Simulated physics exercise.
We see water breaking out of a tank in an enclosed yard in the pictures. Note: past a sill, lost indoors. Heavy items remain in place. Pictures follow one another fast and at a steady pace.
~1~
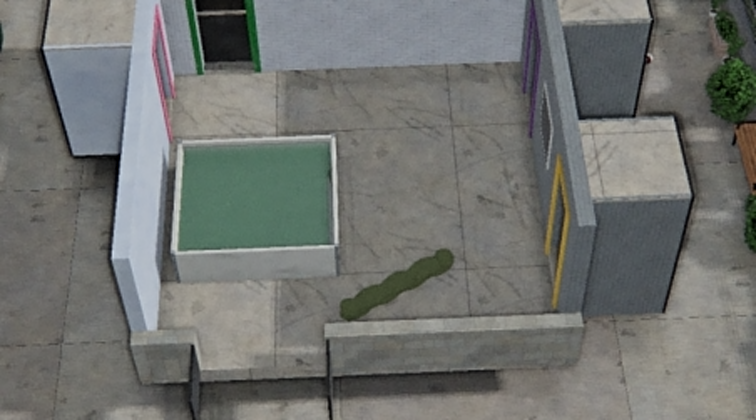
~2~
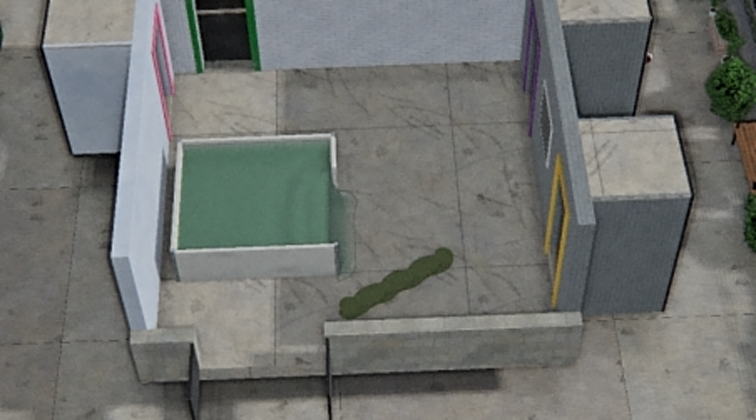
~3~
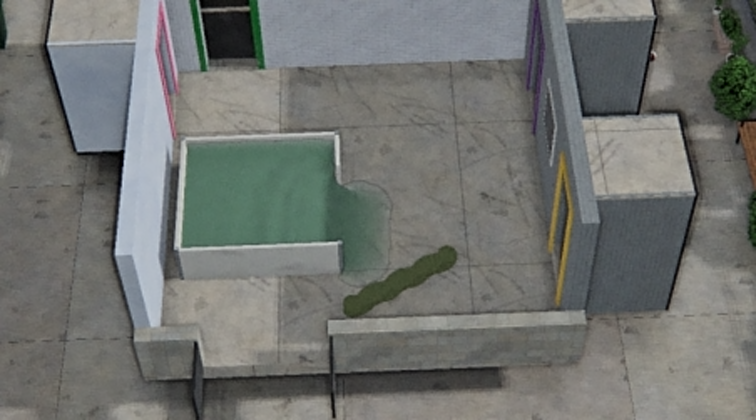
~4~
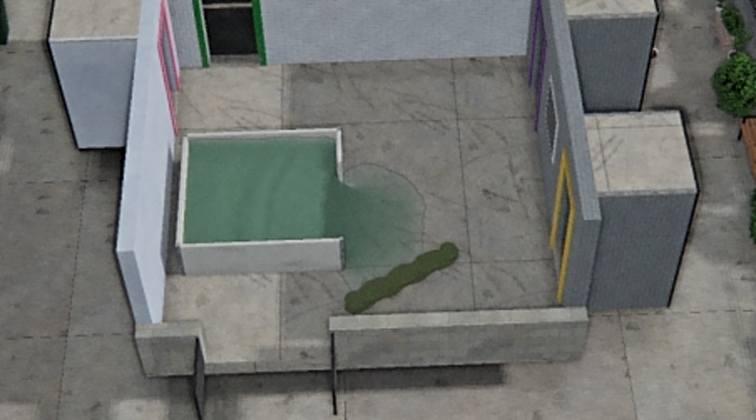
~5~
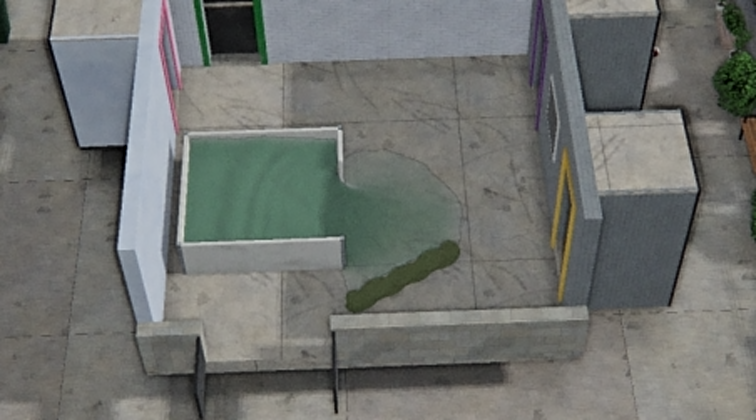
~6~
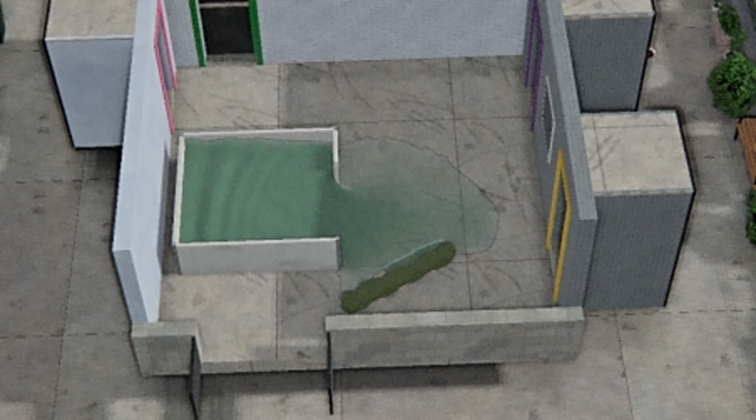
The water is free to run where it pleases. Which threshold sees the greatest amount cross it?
The purple threshold.
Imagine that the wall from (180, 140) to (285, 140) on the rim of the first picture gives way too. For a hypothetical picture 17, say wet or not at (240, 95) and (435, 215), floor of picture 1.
Well, the first point ends up swamped, and the second one ends up unwetted.
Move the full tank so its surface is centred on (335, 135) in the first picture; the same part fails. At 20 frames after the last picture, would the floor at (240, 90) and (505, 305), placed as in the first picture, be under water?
Not wet, soaked.
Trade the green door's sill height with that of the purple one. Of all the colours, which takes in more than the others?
My answer is the purple door.
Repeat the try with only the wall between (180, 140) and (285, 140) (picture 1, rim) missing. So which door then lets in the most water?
The green-painted one.
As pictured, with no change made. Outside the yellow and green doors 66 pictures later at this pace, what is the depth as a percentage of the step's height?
Approx. 40 % then 360 %.
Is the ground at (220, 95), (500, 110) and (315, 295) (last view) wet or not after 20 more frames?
Taking them one at a time, they come out high and dry, soaked, soaked.
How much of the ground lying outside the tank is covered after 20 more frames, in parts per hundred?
I'd say close to 60 per cent.
A moment on, water covers 30 % of the floor; yellow door wet at the sill, nothing in, pink door not reached, green door not reached, purple door not reached.
Next, water covers 45 % of the floor; yellow door wet at the sill, nothing in, pink door not reached, green door not reached, purple door a trickle in.
Then, water covers 60 % of the floor; yellow door wet at the sill, nothing in, pink door not reached, green door not reached, purple door some in.
Later, water covers 95 % of the floor; yellow door wet at the sill, nothing in, pink door a trickle in, green door wet at the sill, nothing in, purple door a lot in.
In the end, water covers 95 % of the floor; yellow door wet at the sill, nothing in, pink door a lot in, green door some in, purple door a lot in; the purple door has let in the most.
